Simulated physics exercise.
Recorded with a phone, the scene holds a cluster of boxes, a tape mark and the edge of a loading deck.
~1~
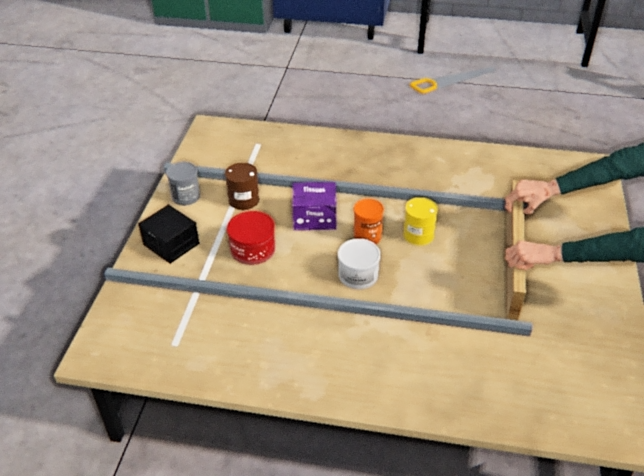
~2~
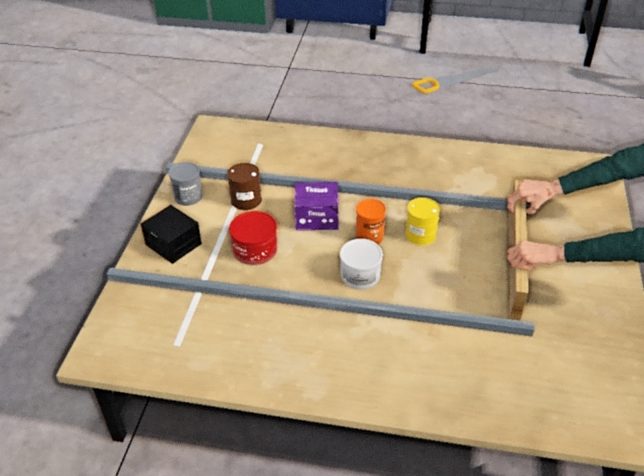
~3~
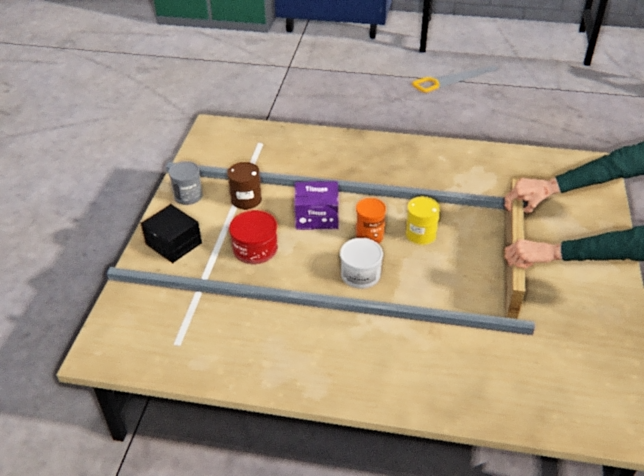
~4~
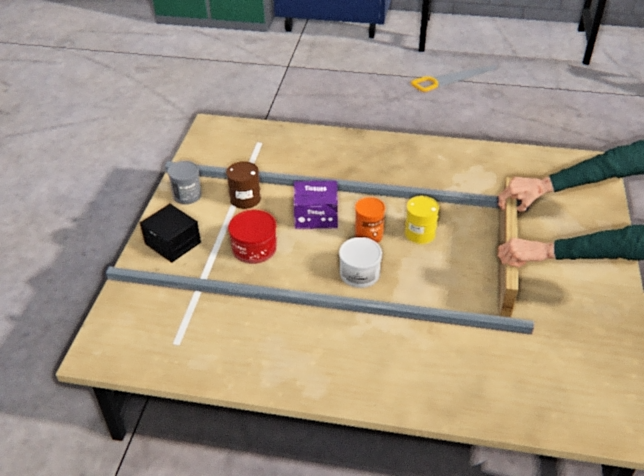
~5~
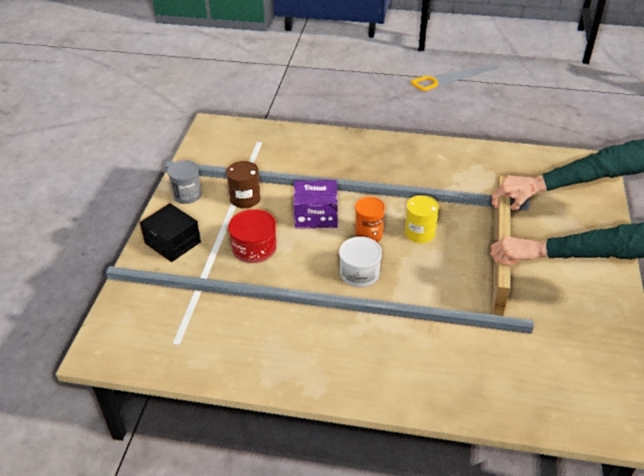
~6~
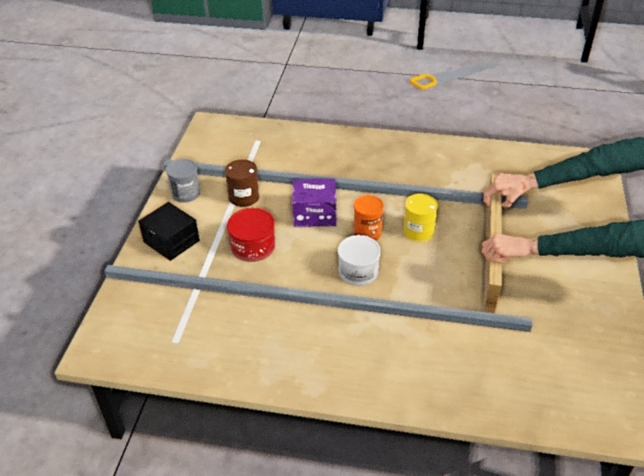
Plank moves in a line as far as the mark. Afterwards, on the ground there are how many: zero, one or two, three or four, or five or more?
On the ground there are one or two.
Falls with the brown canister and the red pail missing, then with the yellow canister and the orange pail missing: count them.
Counts - first: 0; second: 1.
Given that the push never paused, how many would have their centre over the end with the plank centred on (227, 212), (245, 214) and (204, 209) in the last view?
Respectively, 1, 0 and 3.
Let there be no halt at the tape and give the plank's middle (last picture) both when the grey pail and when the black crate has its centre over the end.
The middle is at (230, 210) when it's the grey pail, and at (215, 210) when it's the black crate.
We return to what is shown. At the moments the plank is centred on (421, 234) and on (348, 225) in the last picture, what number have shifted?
I count 1 first and 4 after.
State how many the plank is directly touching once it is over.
It's 3 of them.
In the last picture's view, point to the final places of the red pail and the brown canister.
One ends up near (170, 225) and the other near (163, 168).
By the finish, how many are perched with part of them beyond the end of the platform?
I get 2.
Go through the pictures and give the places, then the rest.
Grey pail (184, 184); black crate (169, 234); brown canister (243, 186); plank (515, 248); tape (222, 230), in the first frame.
Black crate (172, 234); plank (517, 248), in the second frame.
Brown canister (245, 186); red pail (254, 237), in the third frame.
Grey pail (185, 183); orange pail (369, 221), in the fourth frame.
Black crate (171, 232); yellow canister (421, 219), in the fifth frame.
Grey pail (184, 181); black crate (169, 231); brown canister (242, 183); plank (493, 242); tape (223, 227), in the sixth frame.
Soon after, none off yet; grey pail at rest near (184, 181); black crate at rest near (169, 231); brown canister at rest near (242, 183).
Then, none off yet; grey pail at rest near (184, 181); black crate at rest near (169, 231); brown canister moved a little near (236, 181).
At rest, the number that fall off is one or two; fallen, grey pail.
